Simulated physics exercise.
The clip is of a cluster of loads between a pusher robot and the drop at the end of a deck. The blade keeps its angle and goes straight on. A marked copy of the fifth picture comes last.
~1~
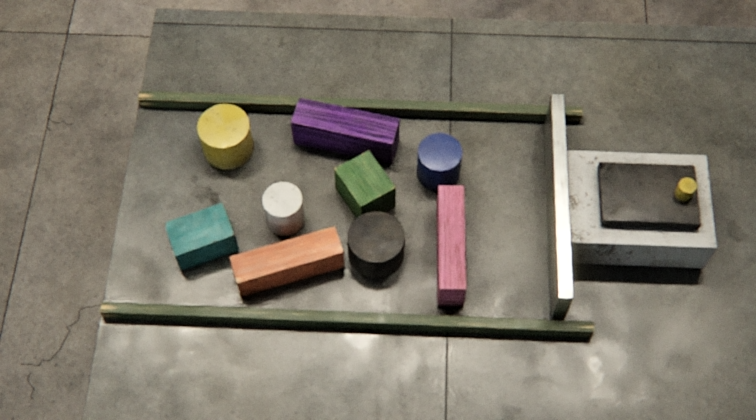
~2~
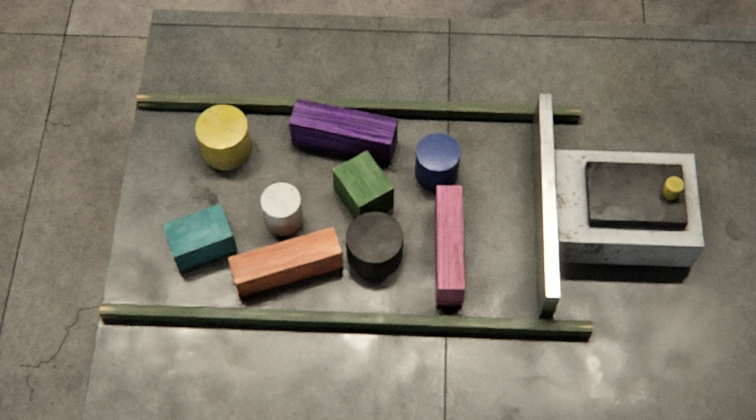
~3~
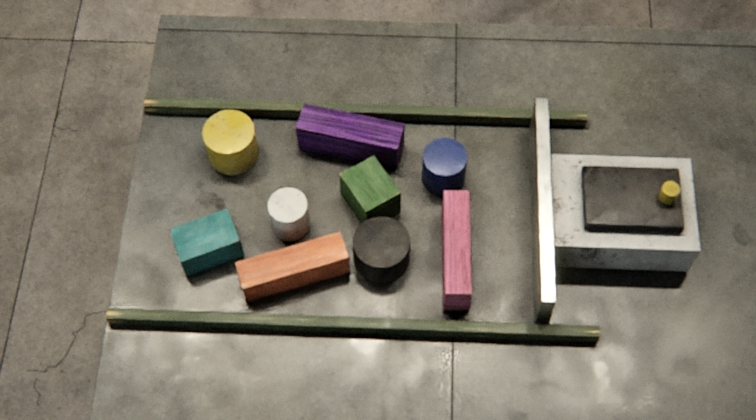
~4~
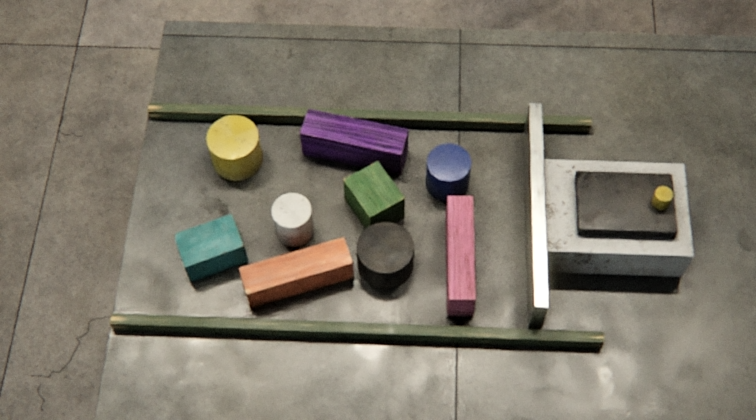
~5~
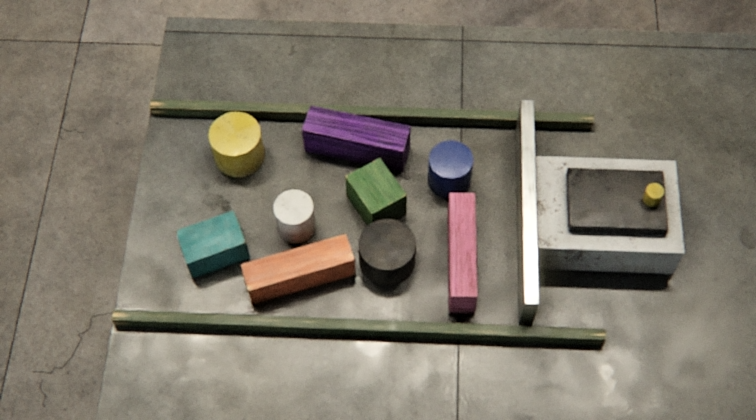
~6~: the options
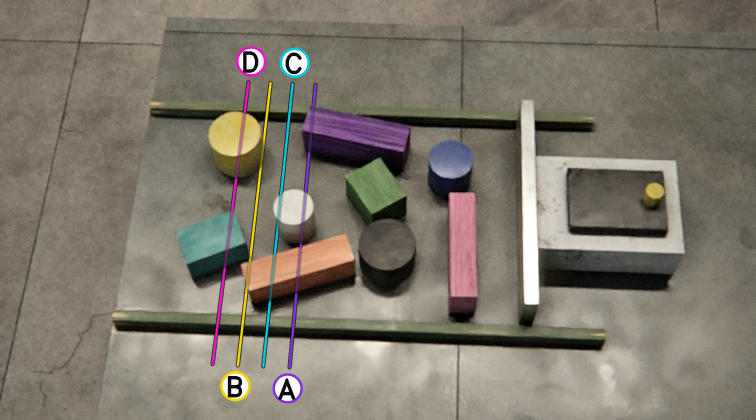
A pusher robot with a wide blade creeps left toward a cluster of still, colourful blocks and cylinders.
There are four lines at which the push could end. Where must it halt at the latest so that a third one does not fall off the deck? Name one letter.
Line D.
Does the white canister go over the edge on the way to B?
No.
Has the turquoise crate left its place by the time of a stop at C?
By then, yes.
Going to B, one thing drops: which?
The turquoise crate.
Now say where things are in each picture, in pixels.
The first frame shows purple stick (346, 131); pink stick (451, 245); orange bar (287, 262).
The second frame shows robot (629, 193); green crate (363, 189).
The third frame shows robot (625, 198); white canister (290, 215).
The fourth frame shows robot (618, 203); turquoise crate (210, 248).
The fifth frame shows robot (609, 200); purple stick (357, 139); pink stick (462, 252); orange bar (298, 269).
On the marked copy, A at (303, 216); B at (255, 214); C at (279, 215); D at (232, 213).
Taking D. A third of the way, robot (500, 196); orange bar (277, 272); purple stick (331, 140).
Two thirds of the way, robot (390, 192); turquoise crate (172, 246); orange bar (167, 284).
When it is over, robot (309, 189); turquoise crate over the edge; orange bar over the edge; two fallen.
As for the rest, A is within the limit but short; B is within the limit but short; C is within the limit but short.
